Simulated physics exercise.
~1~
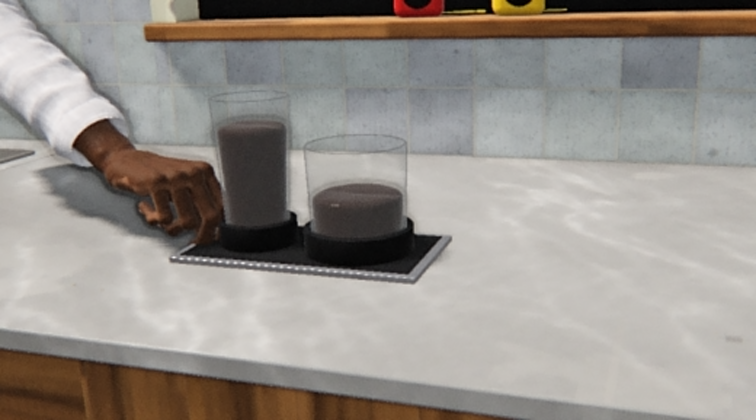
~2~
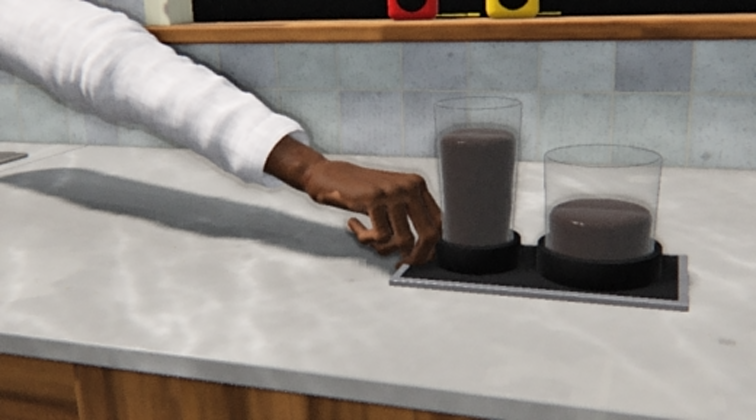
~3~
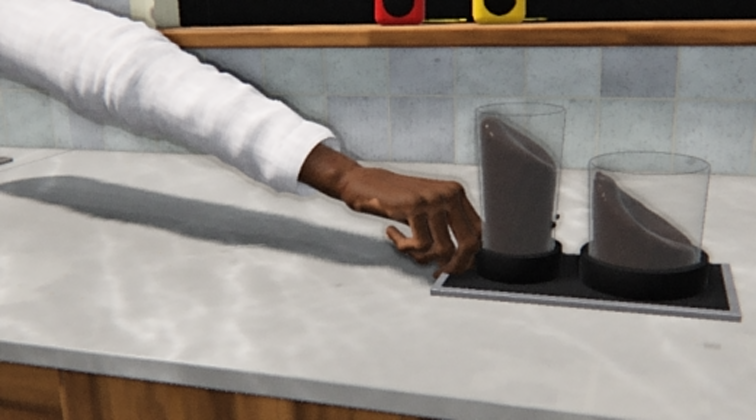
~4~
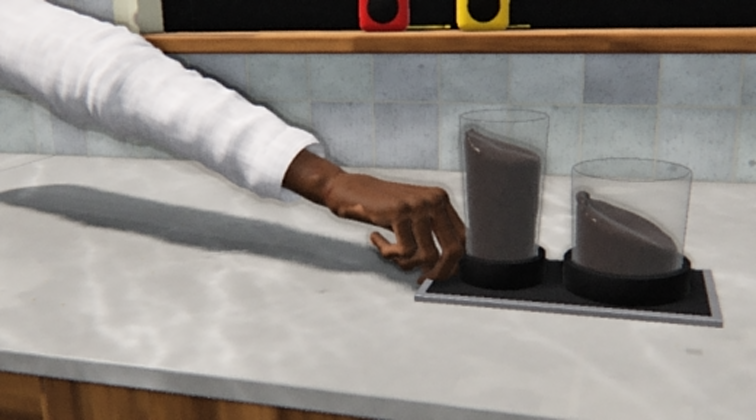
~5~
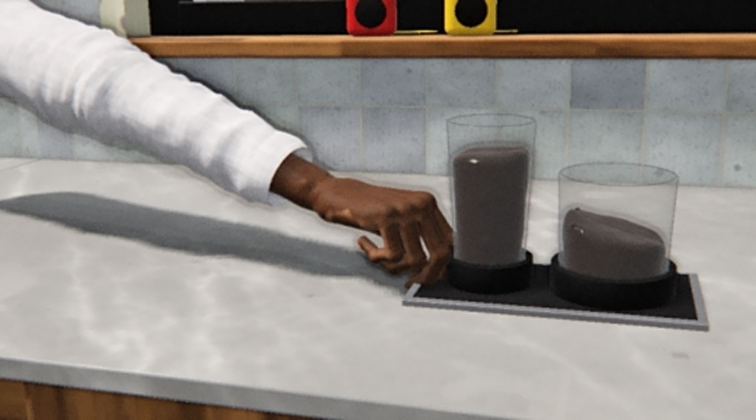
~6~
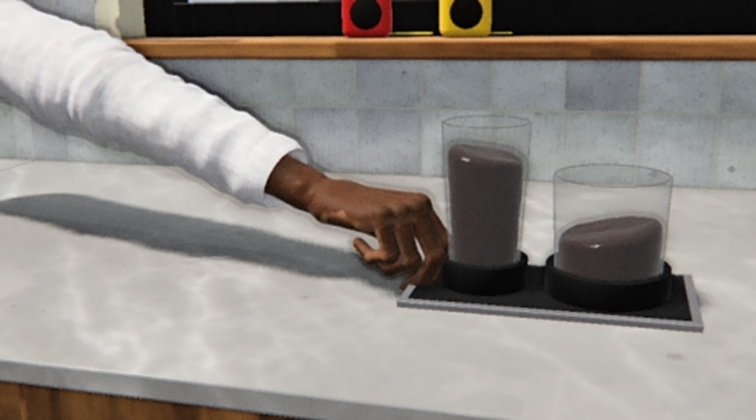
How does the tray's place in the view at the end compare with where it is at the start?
At the start the tray is left of the middle of the view, and at the end it is well over to the right and slightly lower.
